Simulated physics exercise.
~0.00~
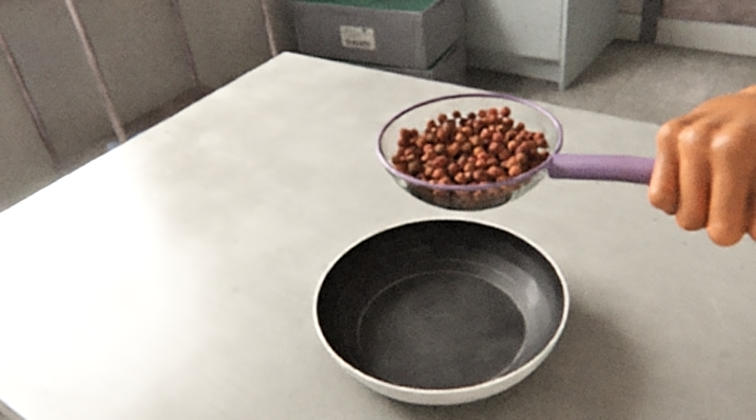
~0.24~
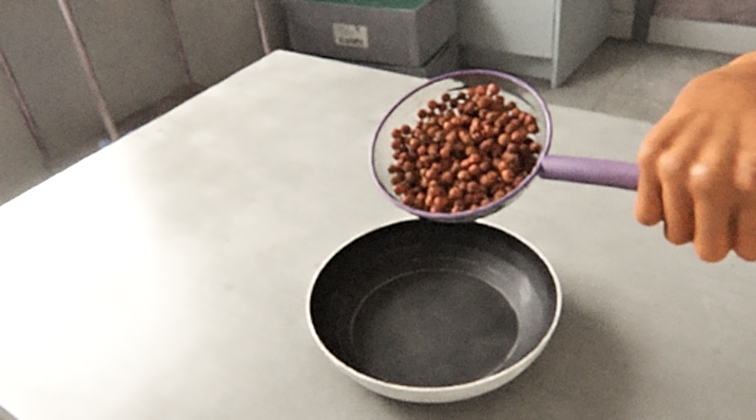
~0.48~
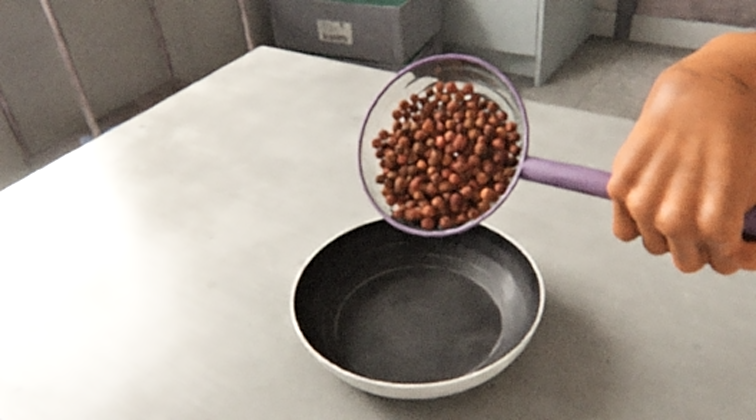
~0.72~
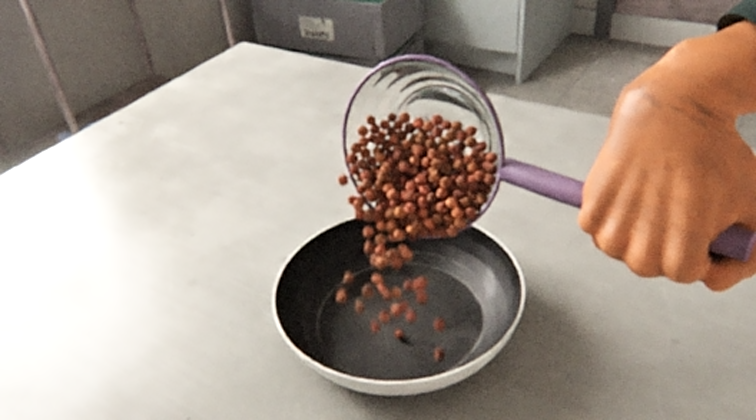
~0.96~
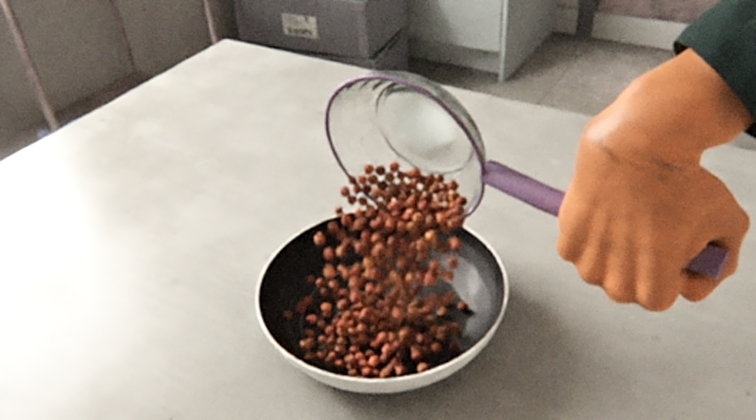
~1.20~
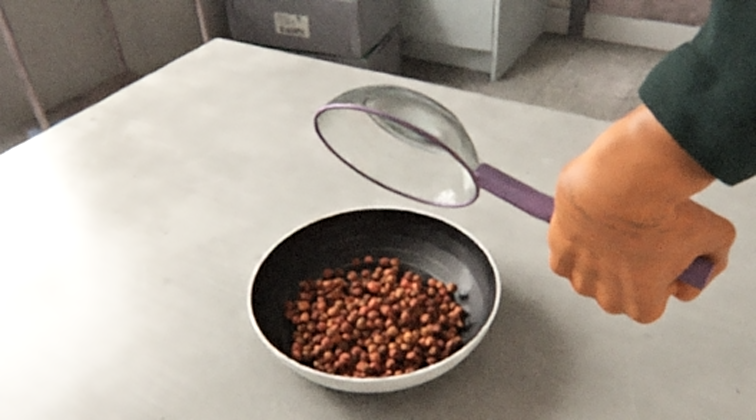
The clip shows a hand holding a clear ladle with a purple rim and handle, full of small reddish-brown clay pellets, above a dark pan on a pale table. The hand tips the ladle steadily, the pellets pour down, and they end up heaped in the pan beneath the empty ladle.
